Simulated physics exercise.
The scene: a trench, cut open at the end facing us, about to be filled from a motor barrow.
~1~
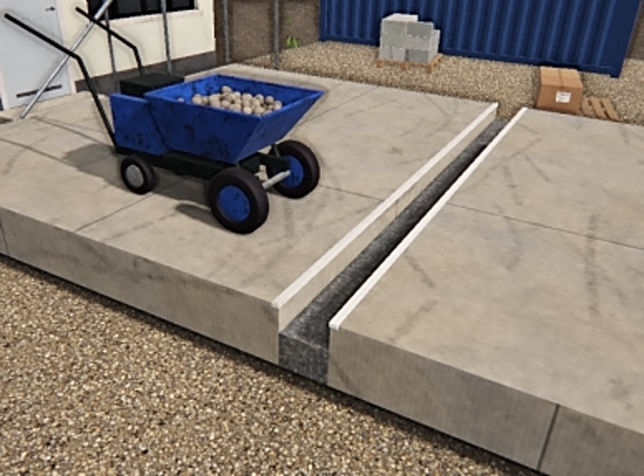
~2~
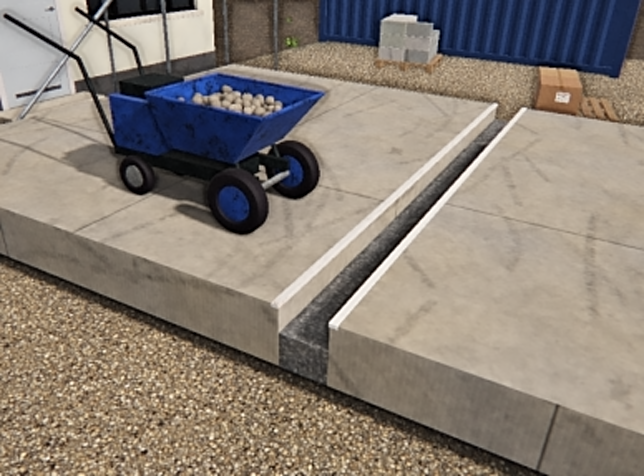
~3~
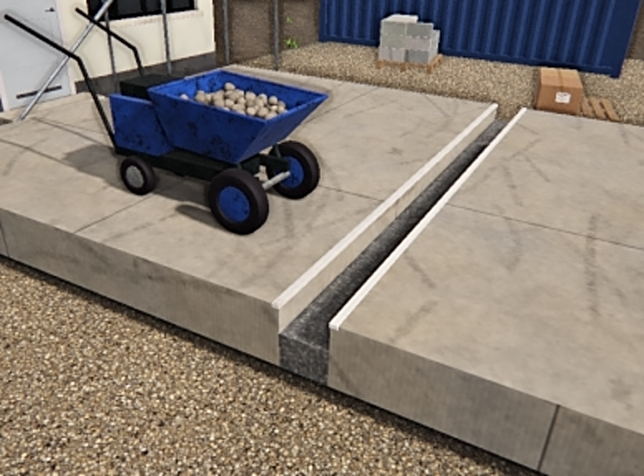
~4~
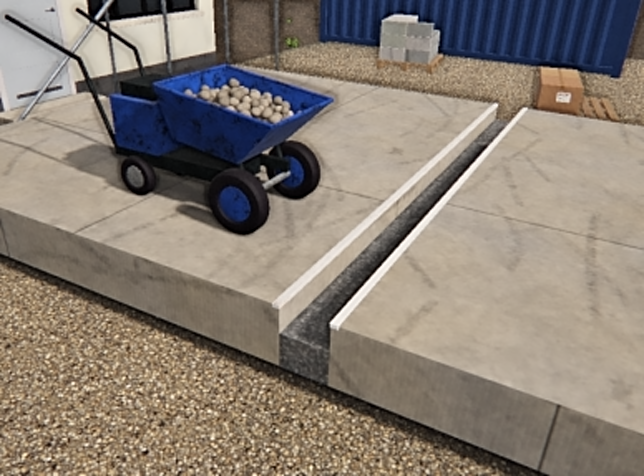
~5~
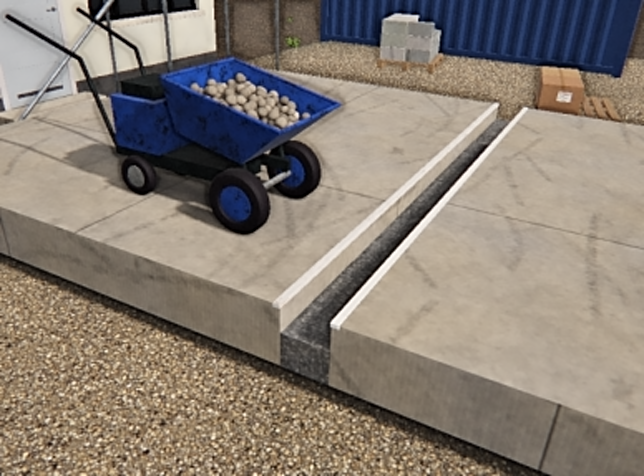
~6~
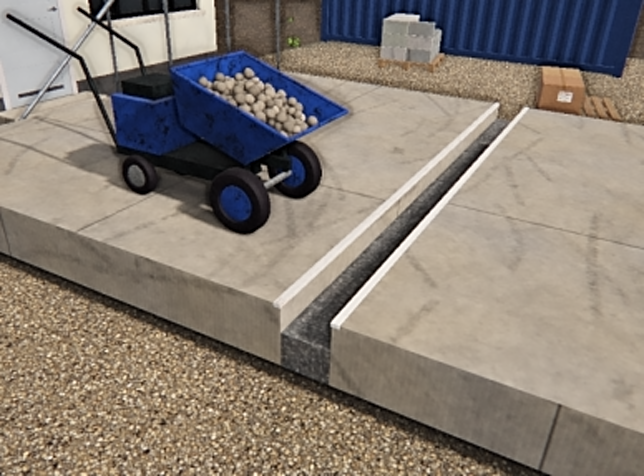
The clip shows a blue motor barrow holding river pebbles on a concrete slab, left of a narrow, white-edged trench. The barrow stays in place while its skip, level at first, gradually tilts toward the right, its load still inside.
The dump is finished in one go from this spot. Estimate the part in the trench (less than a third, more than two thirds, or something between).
In the trench: More than two thirds.
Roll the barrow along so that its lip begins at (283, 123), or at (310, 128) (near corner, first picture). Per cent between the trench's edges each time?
In turn 60 and 0 in a hundred.
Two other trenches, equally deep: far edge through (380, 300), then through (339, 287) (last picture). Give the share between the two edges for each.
First some 90, then 50 per cent.
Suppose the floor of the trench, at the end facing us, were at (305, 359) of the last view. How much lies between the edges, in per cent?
About 90 per cent.
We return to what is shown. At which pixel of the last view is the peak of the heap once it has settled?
Close to (373, 228).
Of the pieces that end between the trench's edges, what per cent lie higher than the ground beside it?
Near 20 %.
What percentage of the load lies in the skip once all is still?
Some 15 per cent.
Soon after the last picture, skip tipped steeply; all in the skip.
A little later, skip tipped right over; most in the skip; a stray few short of the trench; about a quarter in or heaped over the trench; a stray few beyond it; a stray few falling.
Later still, skip tipped right over; about a quarter in the skip; a small part short of the trench; most in or heaped over the trench; a small part beyond it.
At rest, skip tipped right over; about a quarter in the skip; a small part short of the trench; most in or heaped over the trench; a small part beyond it.
